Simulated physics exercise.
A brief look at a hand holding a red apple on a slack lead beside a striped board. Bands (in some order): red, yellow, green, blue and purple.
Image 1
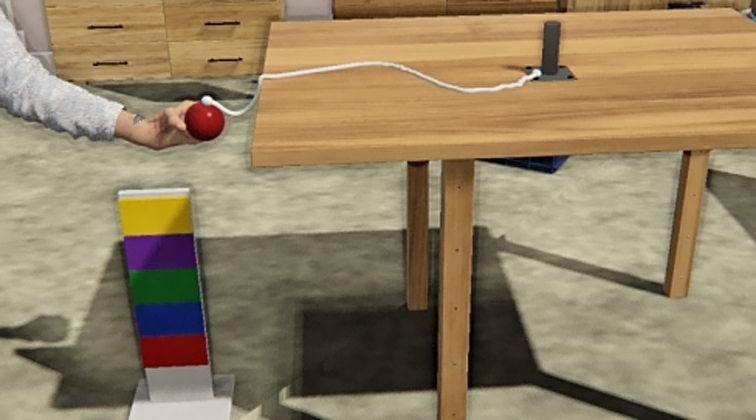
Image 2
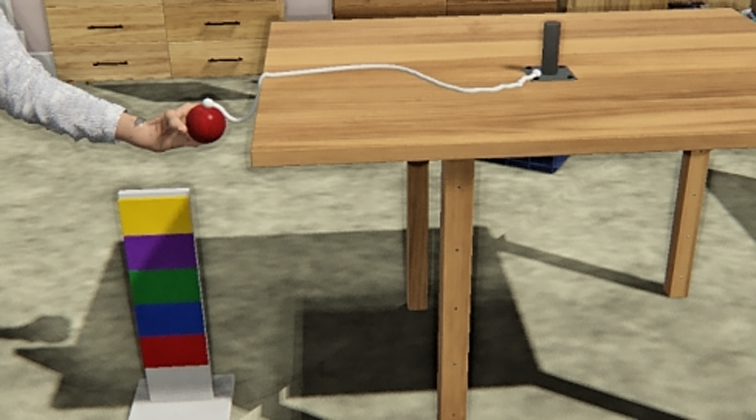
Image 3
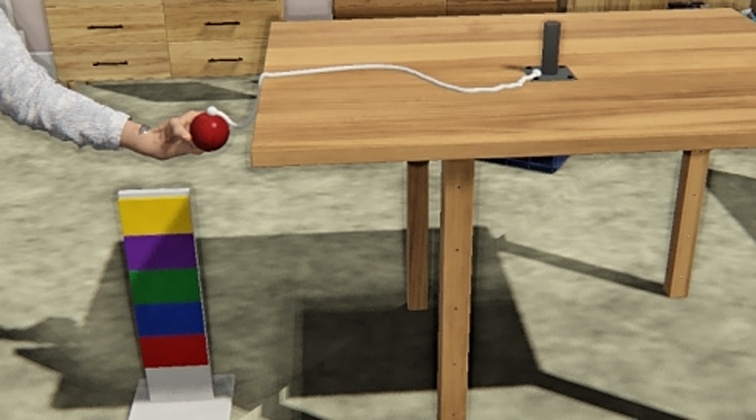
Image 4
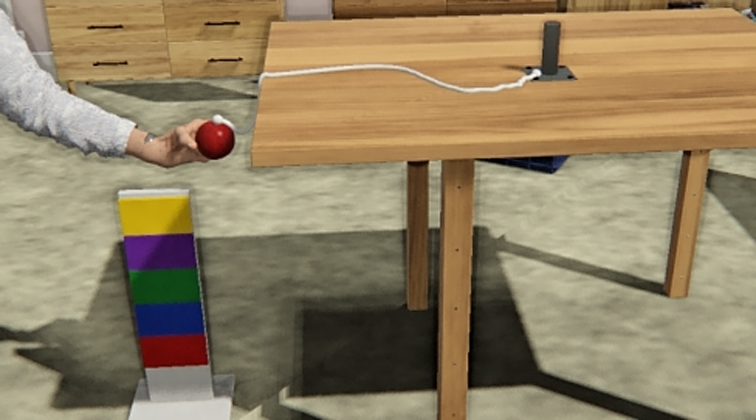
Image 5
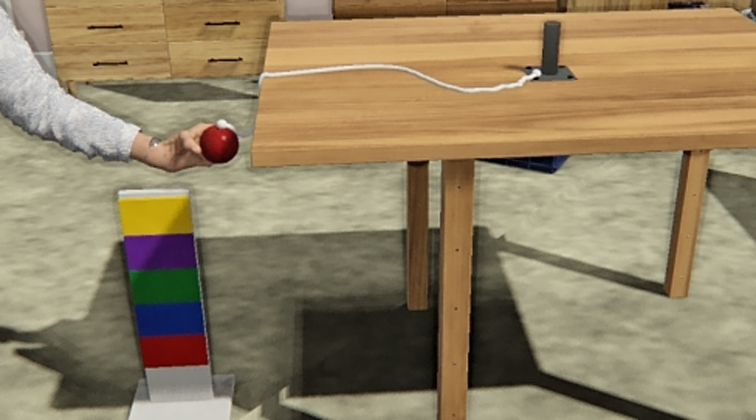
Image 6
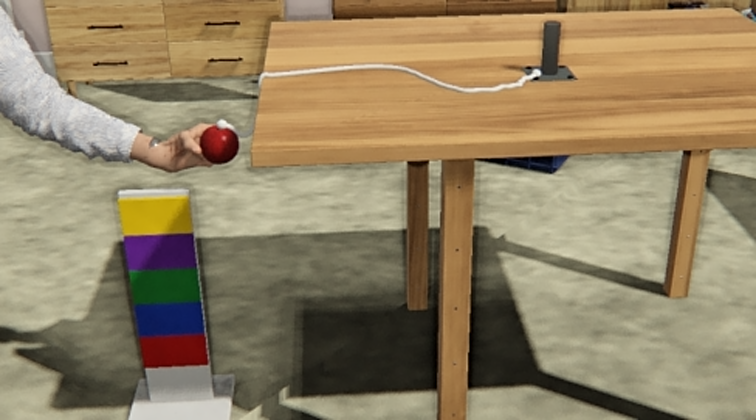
In a room with a pale mottled floor and wooden drawers behind, a fixed, slightly raised view faces a wooden table at right. A hand at left holds a red ball-like object near a white cord running to a dark upright bracket on the tabletop, above a stand striped yellow, purple, green, blue and red. The hand moves the red object slightly down and right, then stays nearly still.
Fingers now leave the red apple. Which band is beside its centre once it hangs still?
The purple band.
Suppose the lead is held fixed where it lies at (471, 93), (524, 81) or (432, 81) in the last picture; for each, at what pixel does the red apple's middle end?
That would be (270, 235) for the first, (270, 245) for the second and (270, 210) for the third.
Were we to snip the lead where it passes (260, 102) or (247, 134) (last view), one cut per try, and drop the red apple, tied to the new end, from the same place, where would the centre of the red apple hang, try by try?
Case by case: Roughly (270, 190), then roughly (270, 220).
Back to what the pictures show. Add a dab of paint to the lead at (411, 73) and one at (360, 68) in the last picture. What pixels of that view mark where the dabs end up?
First one: (356, 81); second one: (296, 84).
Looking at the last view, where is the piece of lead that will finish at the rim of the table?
The point sits close to (322, 71).
Early on, apple near (257, 230); level with yellow.
Midway, apple near (276, 251); level with purple.
Finally, apple near (269, 253); level with purple. Its centre hangs level with the purple band.
